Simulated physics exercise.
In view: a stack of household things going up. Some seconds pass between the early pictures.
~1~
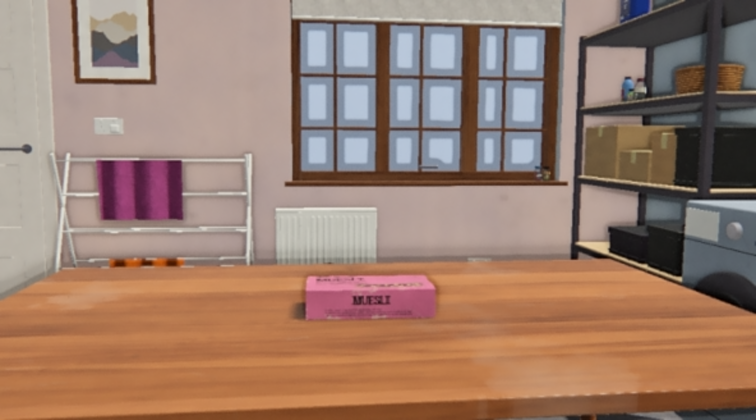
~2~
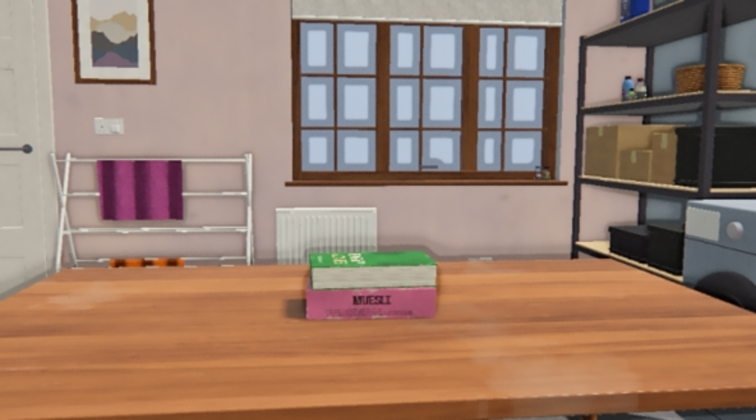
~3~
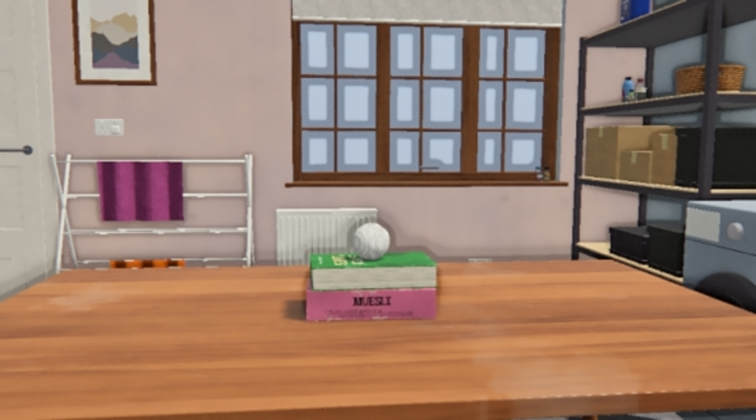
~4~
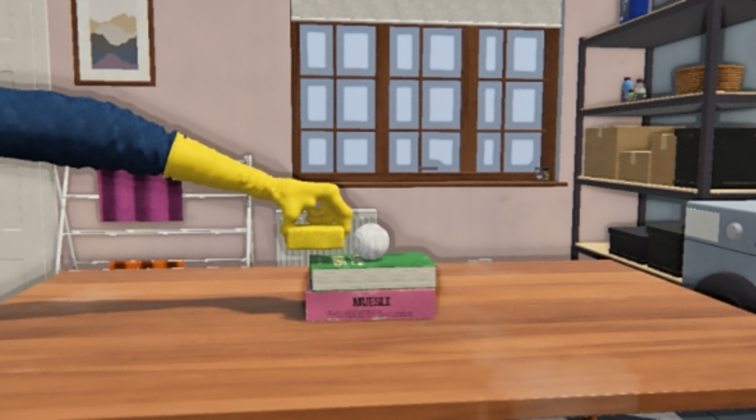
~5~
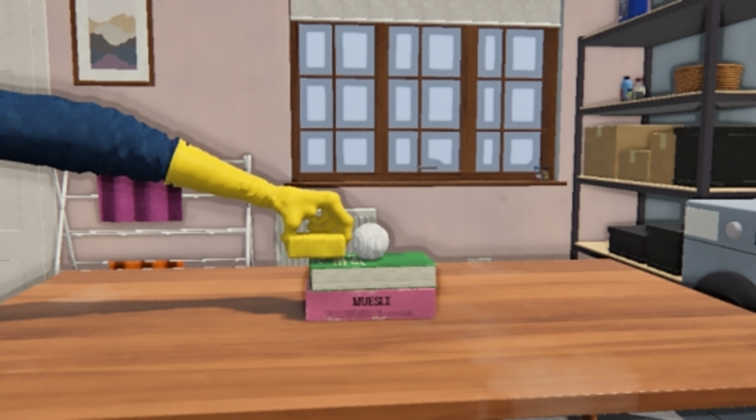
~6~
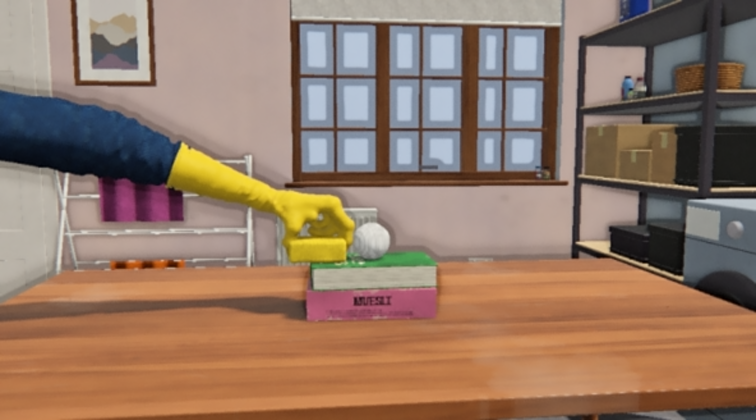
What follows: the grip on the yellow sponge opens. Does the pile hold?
Here the pile holds.
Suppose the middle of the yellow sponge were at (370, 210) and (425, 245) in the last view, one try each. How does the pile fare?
First try: It loses its balance; second try: It stays up.
Then, 0.70 s on from there, no change.
Then, 1.50 s on from there, yellow sponge resting near (317, 250).
In the end, all 4 unmoved. At the end, from the last picture's camera, yellow sponge near (317, 250). The pile keeps its balance.
